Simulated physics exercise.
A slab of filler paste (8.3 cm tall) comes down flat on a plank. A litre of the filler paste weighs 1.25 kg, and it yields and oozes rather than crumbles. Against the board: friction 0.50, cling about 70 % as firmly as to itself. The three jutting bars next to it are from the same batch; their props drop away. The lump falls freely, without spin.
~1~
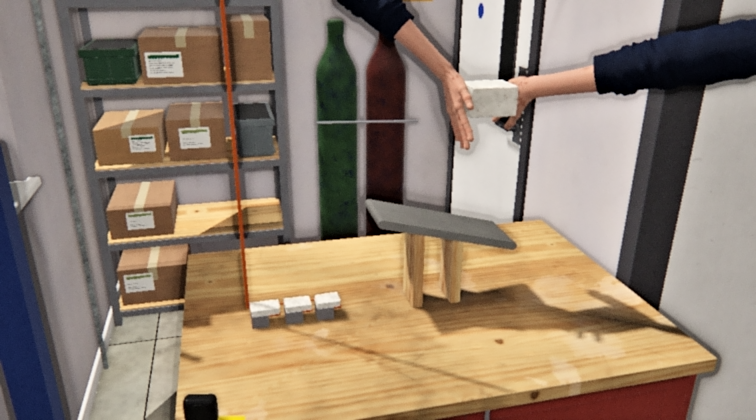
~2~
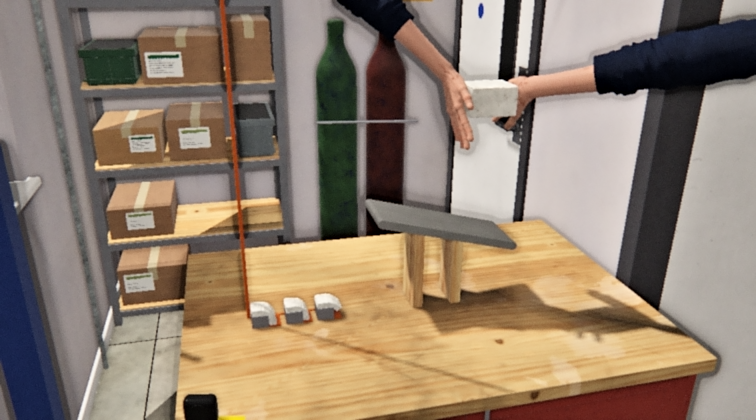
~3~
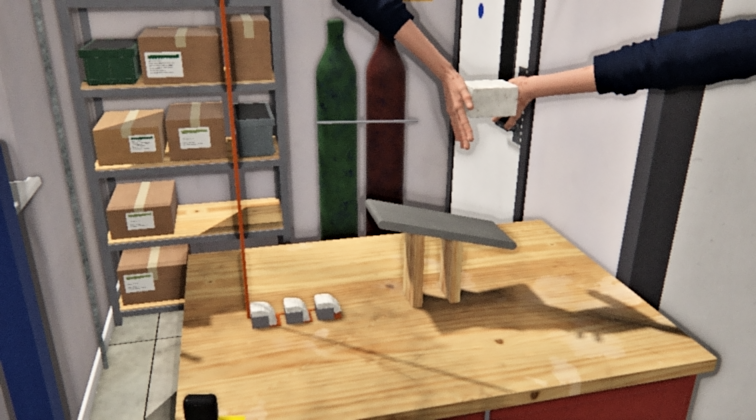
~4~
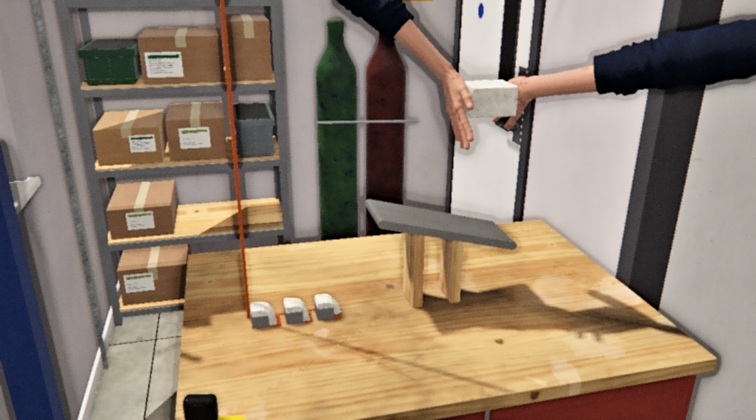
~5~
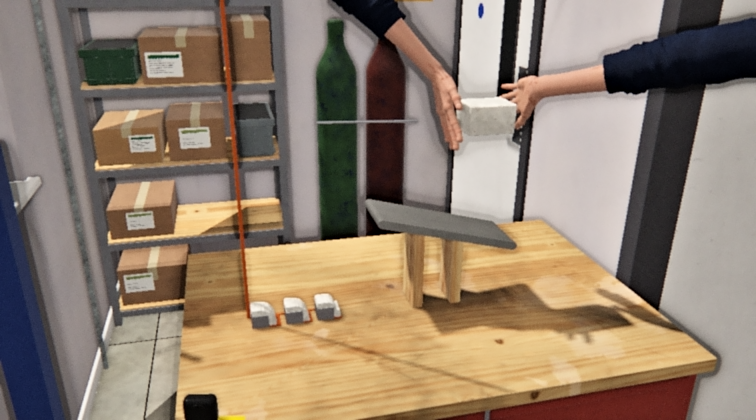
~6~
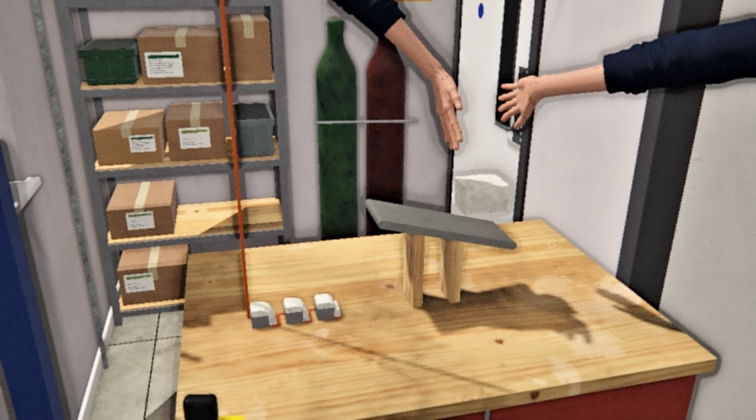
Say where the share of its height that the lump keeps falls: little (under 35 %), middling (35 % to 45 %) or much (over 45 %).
It comes out middling: 35 % to 45 %.
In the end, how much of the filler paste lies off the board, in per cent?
About 40 % off the board.
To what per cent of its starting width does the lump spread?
About 200 %.
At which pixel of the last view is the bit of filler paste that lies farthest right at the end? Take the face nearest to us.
At about (516, 241).
Then, 0.11 s after the last picture, it stands 44 % of its first height and 4 % has gone off the board.
Then, 0.24 s after the last picture, it stands 38 % of its first height and 24 % has gone off the board.
Then, 0.38 s after the last picture, it stands 38 % of its first height and 35 % has gone off the board.
Then, 0.51 s after the last picture, it stands 38 % of its first height and 35 % has gone off the board.
Then, 0.71 s after the last picture, at the end, it stands 38 % of its first height and 38 % has gone off the board.
